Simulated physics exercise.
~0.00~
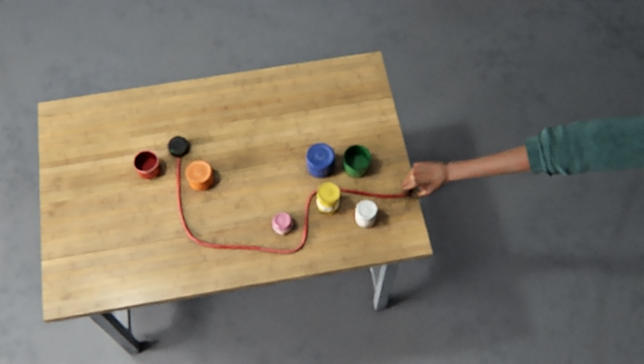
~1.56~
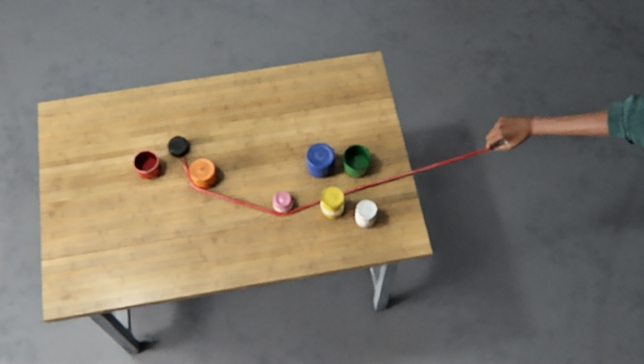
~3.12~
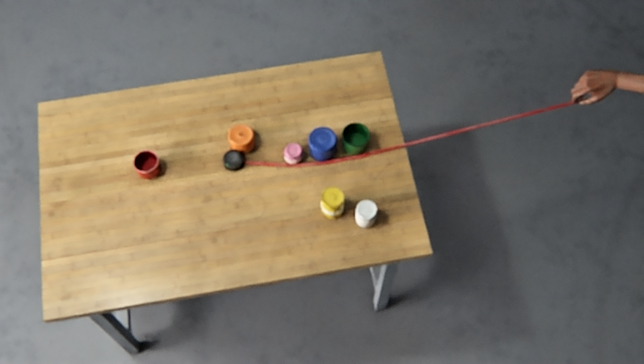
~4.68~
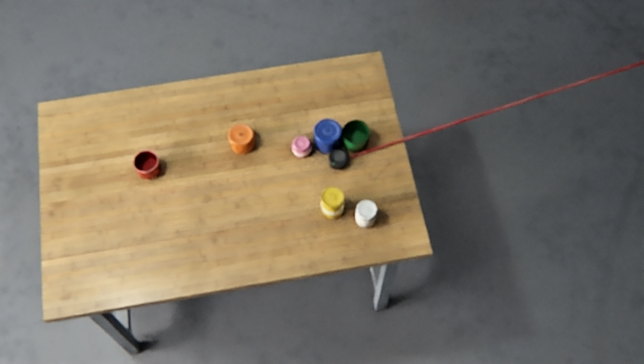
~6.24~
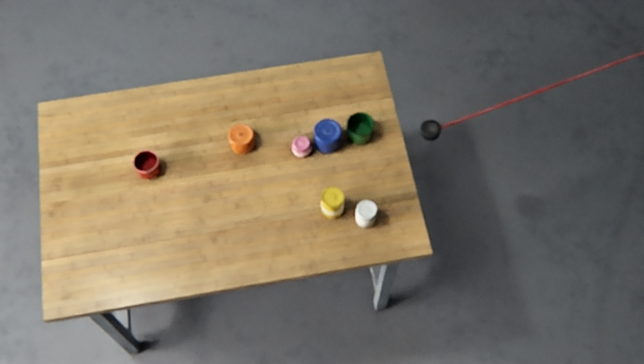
On a wooden table standing on a grey floor, a red cord runs in a loose curve from a small black disc among seven colourful containers to a hand at the right edge. The hand draws the cord away to the right, pulling it taut against the orange tub and pink jar. The cord sweeps both upward, and the black disc begins sliding right. As the hand leaves view, the disc passes close below the blue and green containers, which shift slightly. Finally the disc clears the table's right edge, still on the taut cord, while the red, yellow and white containers remain practically in place.
